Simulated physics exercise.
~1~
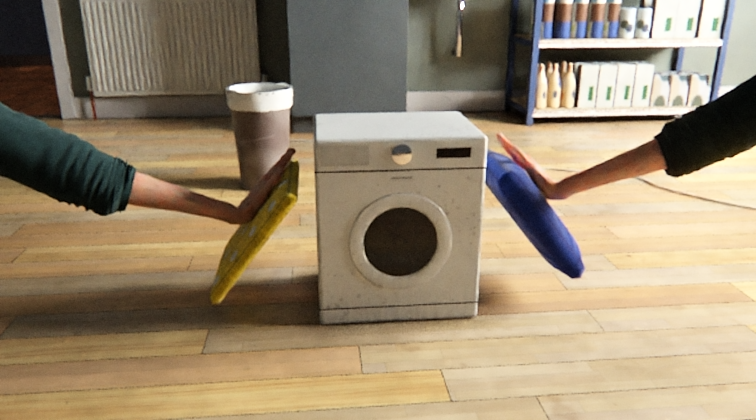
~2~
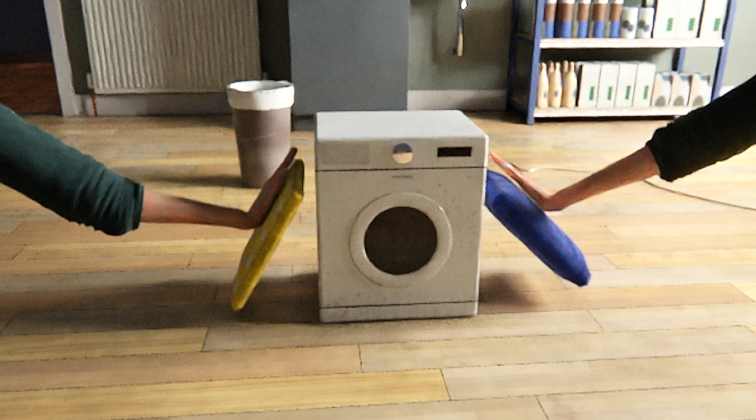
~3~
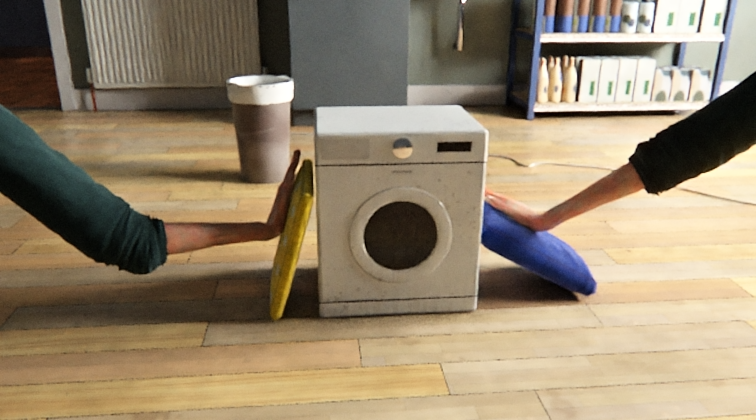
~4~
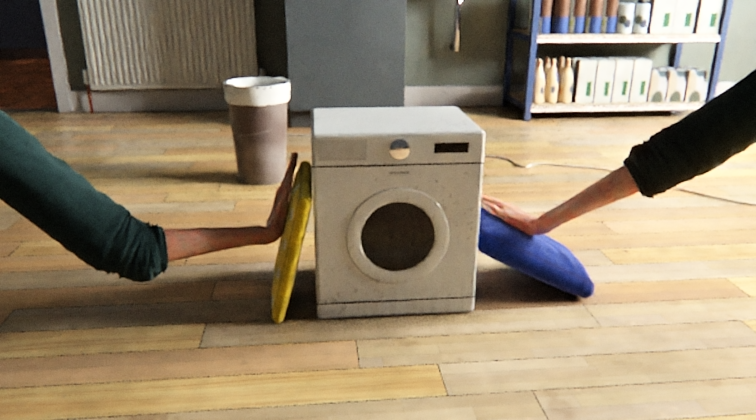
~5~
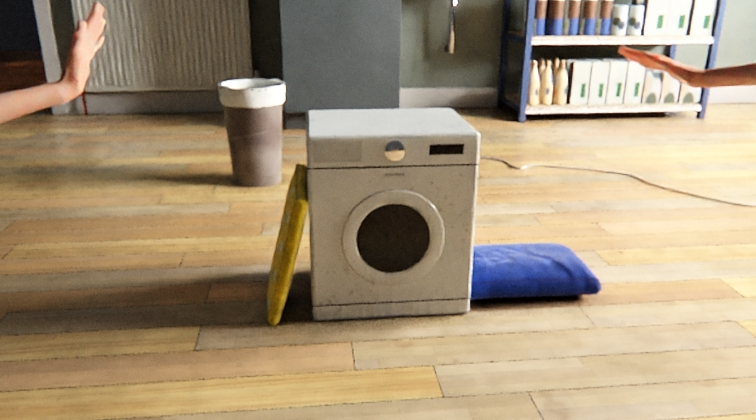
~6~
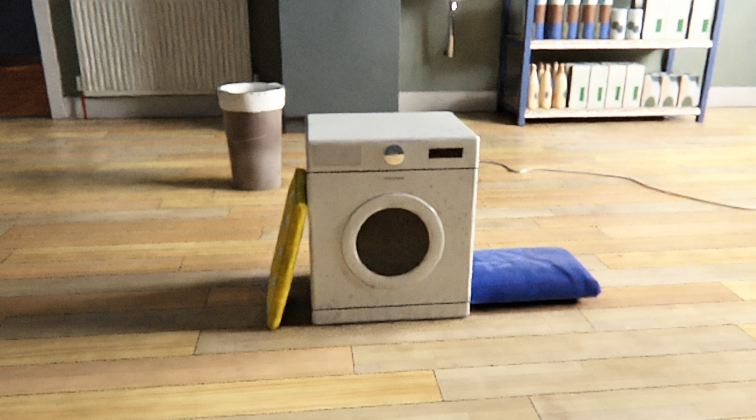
In the video, two hands lean a yellow seat pad against the left side of a white machine and a blue soft bag against its right, then let go and withdraw. The pad stays propped up, while the bag slips down and lies flat on the floor.
